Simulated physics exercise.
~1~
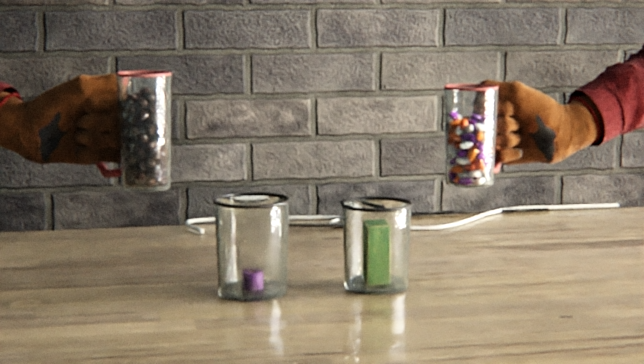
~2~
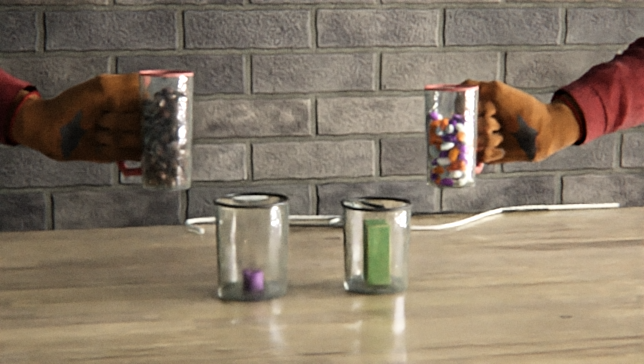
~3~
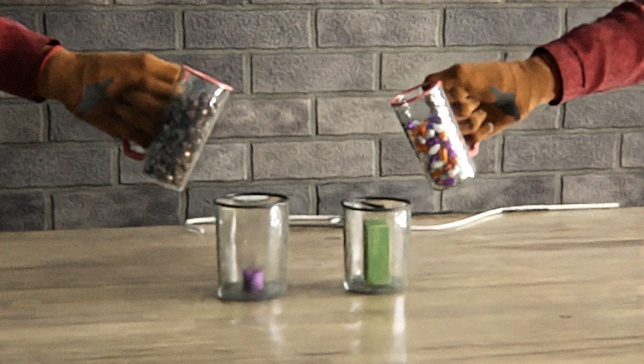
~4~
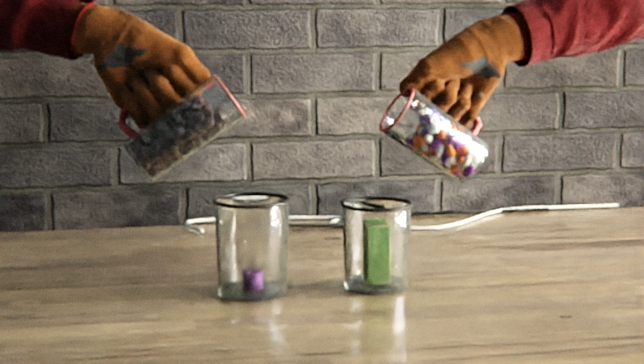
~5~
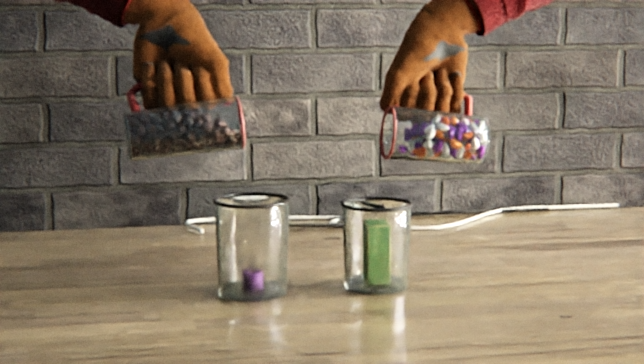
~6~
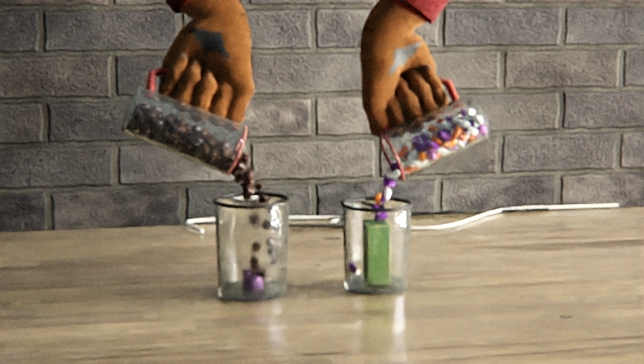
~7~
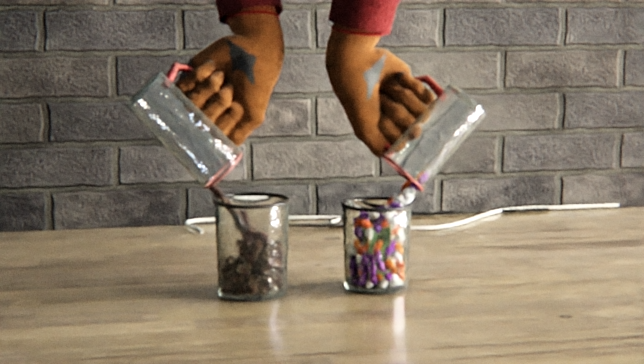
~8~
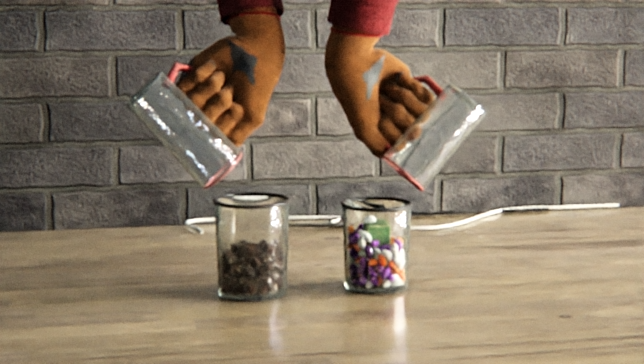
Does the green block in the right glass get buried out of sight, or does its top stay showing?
The top of the green block stays showing above the colourful pieces.
Two gloved hands tip cups of small pieces into glasses, covering only the purple object.
